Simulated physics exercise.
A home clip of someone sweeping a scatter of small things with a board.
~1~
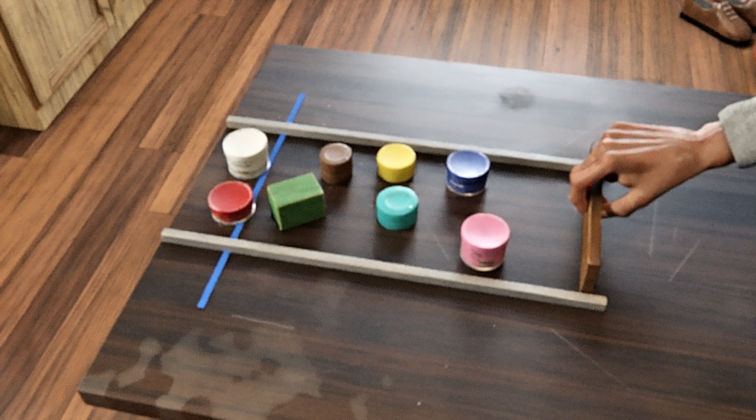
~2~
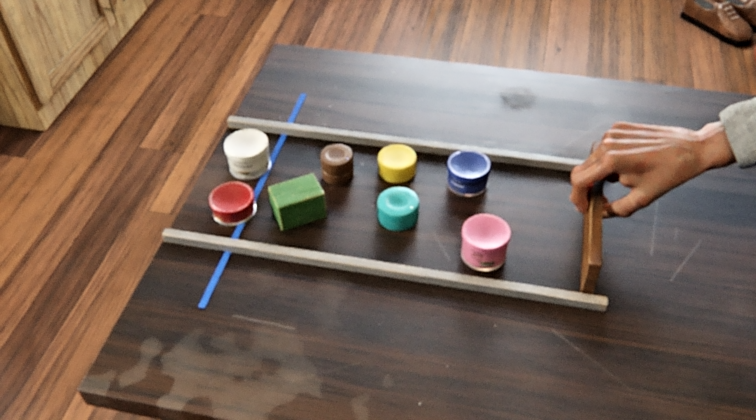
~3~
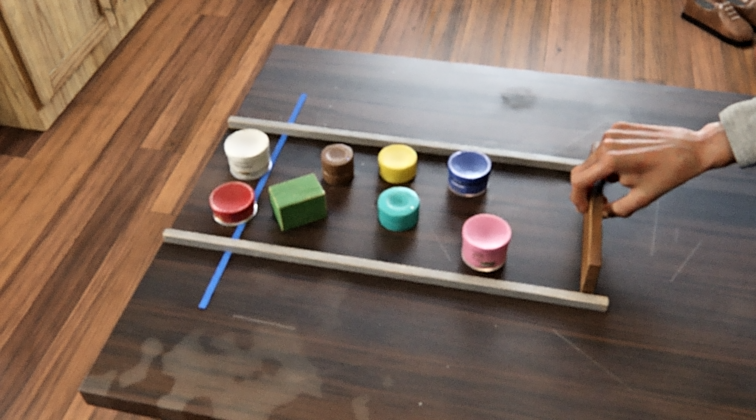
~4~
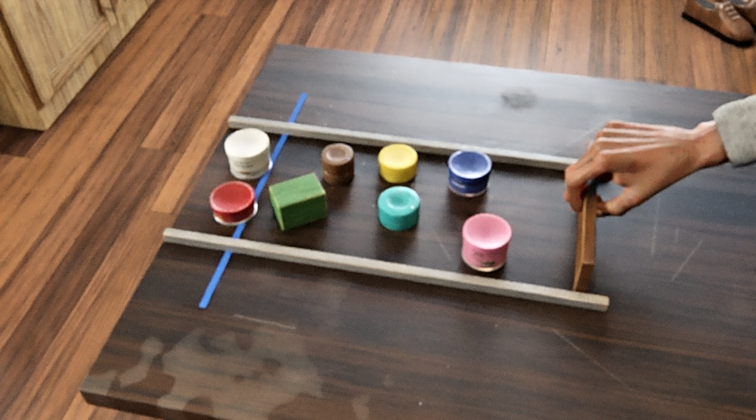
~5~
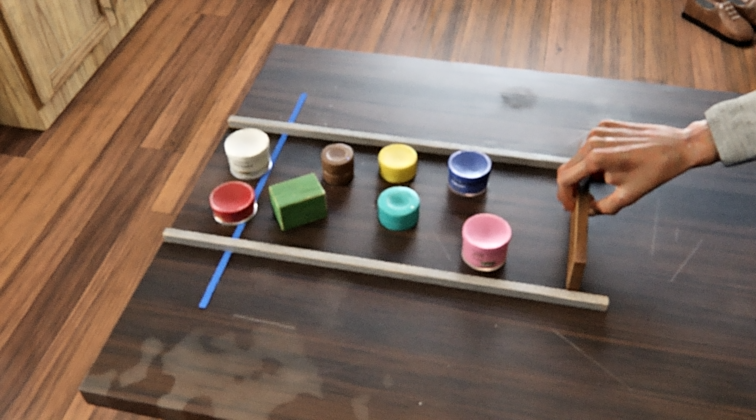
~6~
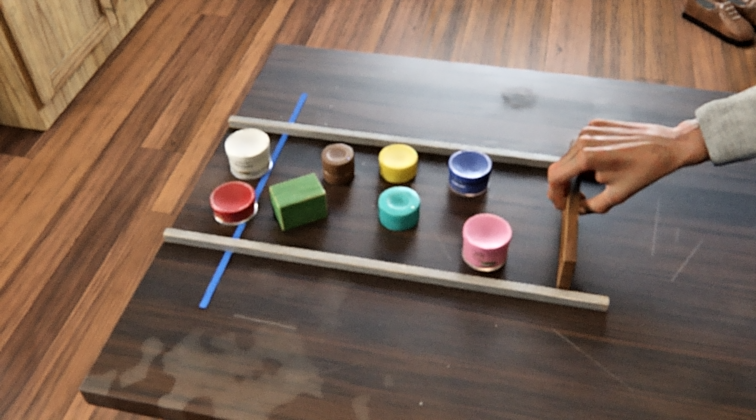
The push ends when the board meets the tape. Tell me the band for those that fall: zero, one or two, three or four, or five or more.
Here the number that fall off is one or two.
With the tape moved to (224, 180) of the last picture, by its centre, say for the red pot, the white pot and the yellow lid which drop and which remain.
The red pot falls, the white pot goes over, the yellow lid drops off.
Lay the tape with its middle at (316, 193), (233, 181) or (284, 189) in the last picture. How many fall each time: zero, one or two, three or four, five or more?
Taking them in turn, not one; more than four; one or two.
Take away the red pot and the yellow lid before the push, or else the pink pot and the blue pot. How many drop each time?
The counts: 0 and 0.
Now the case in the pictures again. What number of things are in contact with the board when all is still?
It touches 3.
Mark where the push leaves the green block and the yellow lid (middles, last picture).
First (196, 192), then (229, 133).
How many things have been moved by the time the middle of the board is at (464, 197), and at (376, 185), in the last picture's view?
By then 2, and 5.
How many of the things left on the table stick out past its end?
That would be 2.
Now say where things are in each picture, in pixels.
The first frame shows white pot (247, 155); red pot (232, 203); green block (297, 202); board (592, 215); tape (259, 185).
The second frame shows red pot (233, 204); pink pot (485, 243).
The third frame shows green block (298, 202); turquoise lid (399, 209).
The fourth frame shows white pot (249, 155); brown lid (338, 165).
The fifth frame shows red pot (234, 203); board (579, 213).
The sixth frame shows white pot (249, 155); red pot (234, 203); green block (299, 202); board (570, 212); tape (261, 185).
Soon after, none off yet; white pot at rest near (249, 155); red pot at rest near (234, 203); green block at rest near (299, 202).
Then, none off yet; white pot moved a little near (235, 151); red pot moved about its own width near (191, 201); green block moved about its own width near (239, 198).
At rest, the number that fall off is one or two; fallen, red pot and white pot.
